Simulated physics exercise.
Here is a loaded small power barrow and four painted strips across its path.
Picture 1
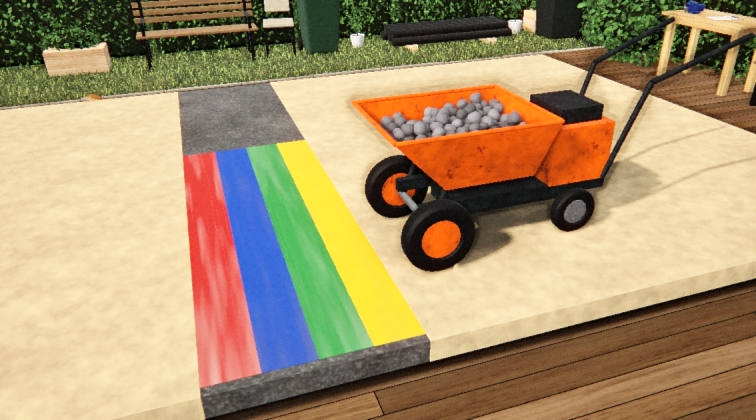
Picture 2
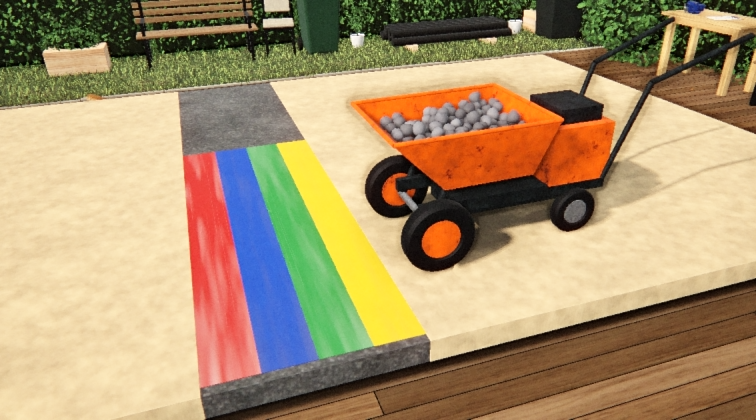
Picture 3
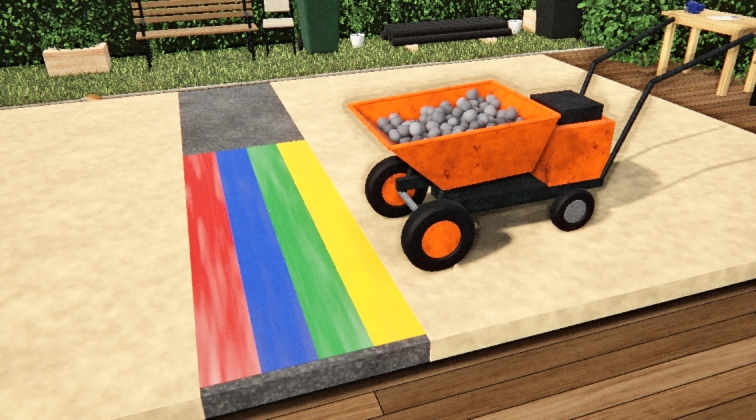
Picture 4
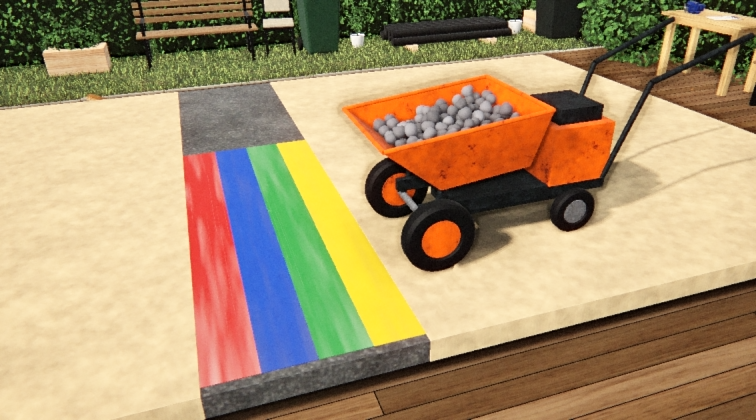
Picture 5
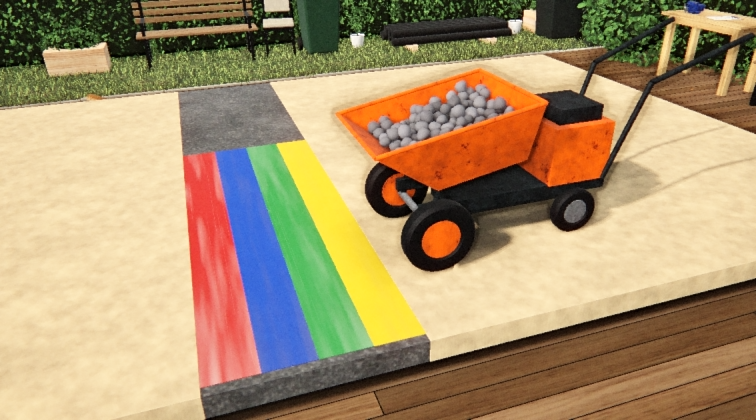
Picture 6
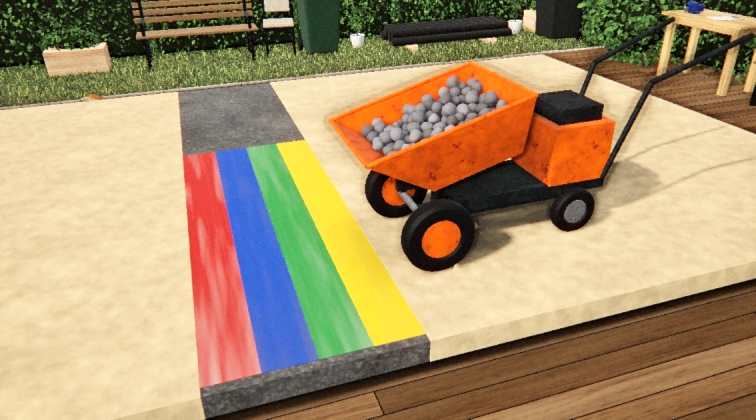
An orange power barrow with black handles, heaped with round grey cobbles, stands at the right of a pale slab edged by wooden decking, seen from slightly above in a garden. Left of it lie red, blue, green and yellow strips, with a bench and hedge behind. The skip starts level, then tilts gradually leftward, its front lip lowering, while wheels and camera stay still.
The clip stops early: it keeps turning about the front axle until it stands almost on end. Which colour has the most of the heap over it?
Most covered: The blue band.
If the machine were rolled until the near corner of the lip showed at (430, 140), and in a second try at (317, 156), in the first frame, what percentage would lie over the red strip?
First some 10, then 30 per cent.
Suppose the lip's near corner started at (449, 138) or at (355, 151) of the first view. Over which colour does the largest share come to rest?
At the first place the strip in green, at the second that red strip.
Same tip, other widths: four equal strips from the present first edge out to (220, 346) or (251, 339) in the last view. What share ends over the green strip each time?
About 0 and 0 per cent.
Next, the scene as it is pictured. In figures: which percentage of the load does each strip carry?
In per cent, yellow strip 0, green strip 10, blue strip 30 and red strip 20.
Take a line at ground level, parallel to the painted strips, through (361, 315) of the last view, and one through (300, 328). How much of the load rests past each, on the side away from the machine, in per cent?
About 70 and 50 per cent.
Just after the last frame, skip tipped steeply; every one in the skip.
A moment on, skip tipped right over; roughly half in the skip; roughly a quarter over the green strip; roughly a quarter over the blue strip; just a few over the red strip.
Further on, skip tipped right over; roughly a quarter in the skip; just a few over the yellow strip; about a tenth over the green strip; roughly a quarter over the blue strip; roughly a quarter over the red strip; about a tenth off the paint.
When it is over, skip tipped right over; roughly a quarter in the skip; just a few over the yellow strip; about a tenth over the green strip; roughly a third over the blue strip; roughly a quarter over the red strip; about a tenth off the paint.
